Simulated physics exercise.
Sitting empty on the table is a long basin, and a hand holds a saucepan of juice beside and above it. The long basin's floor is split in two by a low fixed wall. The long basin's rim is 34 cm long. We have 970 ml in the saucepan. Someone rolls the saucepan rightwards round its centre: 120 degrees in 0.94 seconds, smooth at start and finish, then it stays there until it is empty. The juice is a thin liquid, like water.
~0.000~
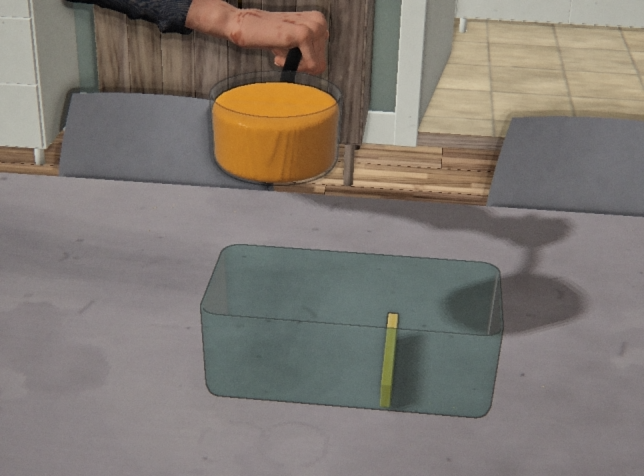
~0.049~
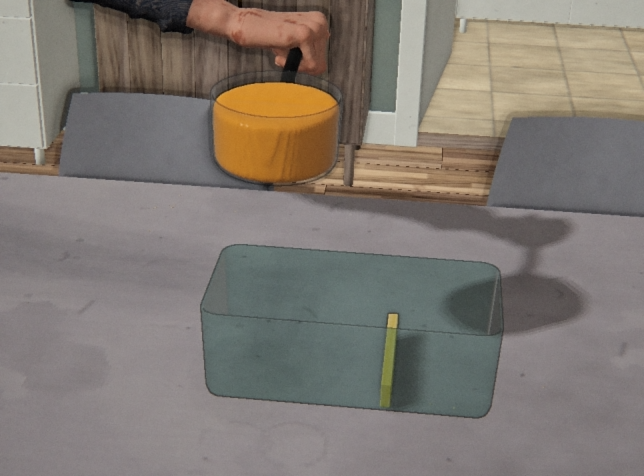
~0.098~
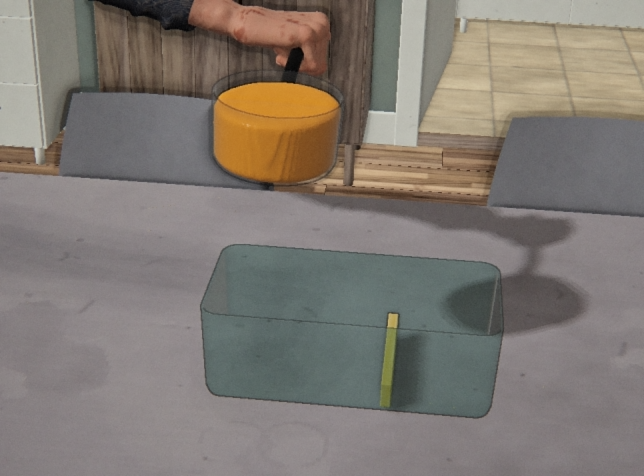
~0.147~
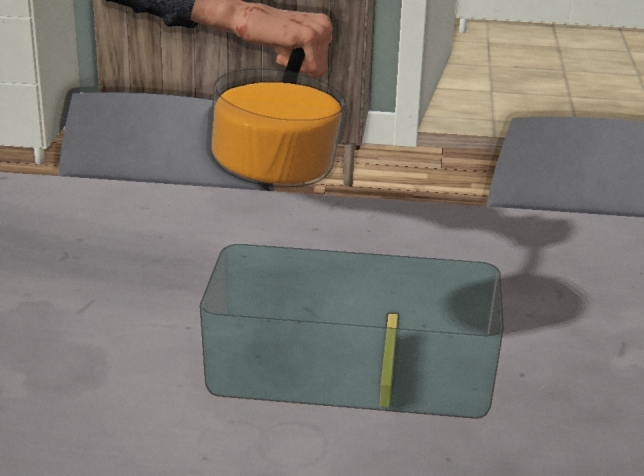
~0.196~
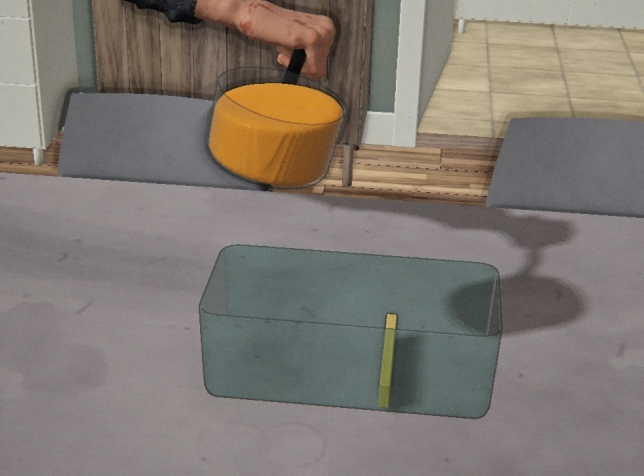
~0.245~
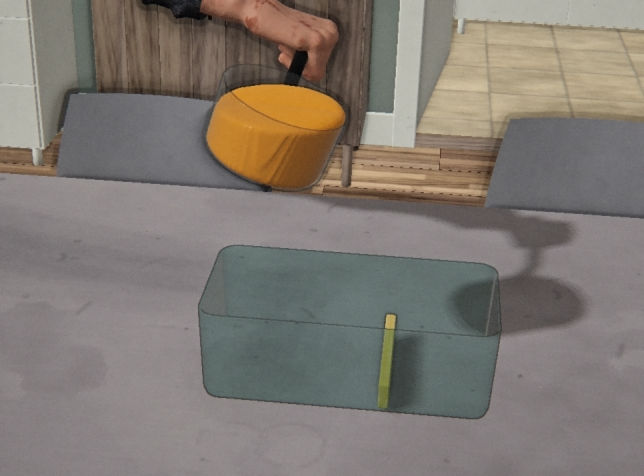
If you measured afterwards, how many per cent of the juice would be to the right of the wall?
About 54 out of 100.
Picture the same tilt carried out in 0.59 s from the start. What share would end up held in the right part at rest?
Estimate: Close to 40 per cent.
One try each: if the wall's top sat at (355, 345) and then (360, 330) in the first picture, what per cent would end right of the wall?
I'd put it at about 70 per cent for the first and about 75 per cent for the second.
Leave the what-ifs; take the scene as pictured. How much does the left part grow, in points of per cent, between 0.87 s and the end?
That works out to roughly 18 per cent of the whole.
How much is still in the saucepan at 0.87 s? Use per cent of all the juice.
Some 3 per cent.
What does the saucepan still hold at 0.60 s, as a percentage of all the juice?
I'd put it near 40 percent.
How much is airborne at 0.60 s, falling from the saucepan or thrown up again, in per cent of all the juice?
46 %.
Then, 0.60 s in, the tilt is 86° and 40 per cent is still to pour, 2 is left of the wall and 13 right of it.
Then, 0.87 s in, the tilt is 118° and 3 per cent is still to pour, 27 is left of the wall and 58 right of it.
Then, 1.14 s in, the tilt is 120° and 0 per cent is still to pour, 42 is left of the wall and 56 right of it.
Then, 1.44 s in, the tilt is 120° and 0 per cent is still to pour, 44 is left of the wall and 54 right of it.
Finally, 44 per cent lies left of the wall, 54 right of it and 2 outside.
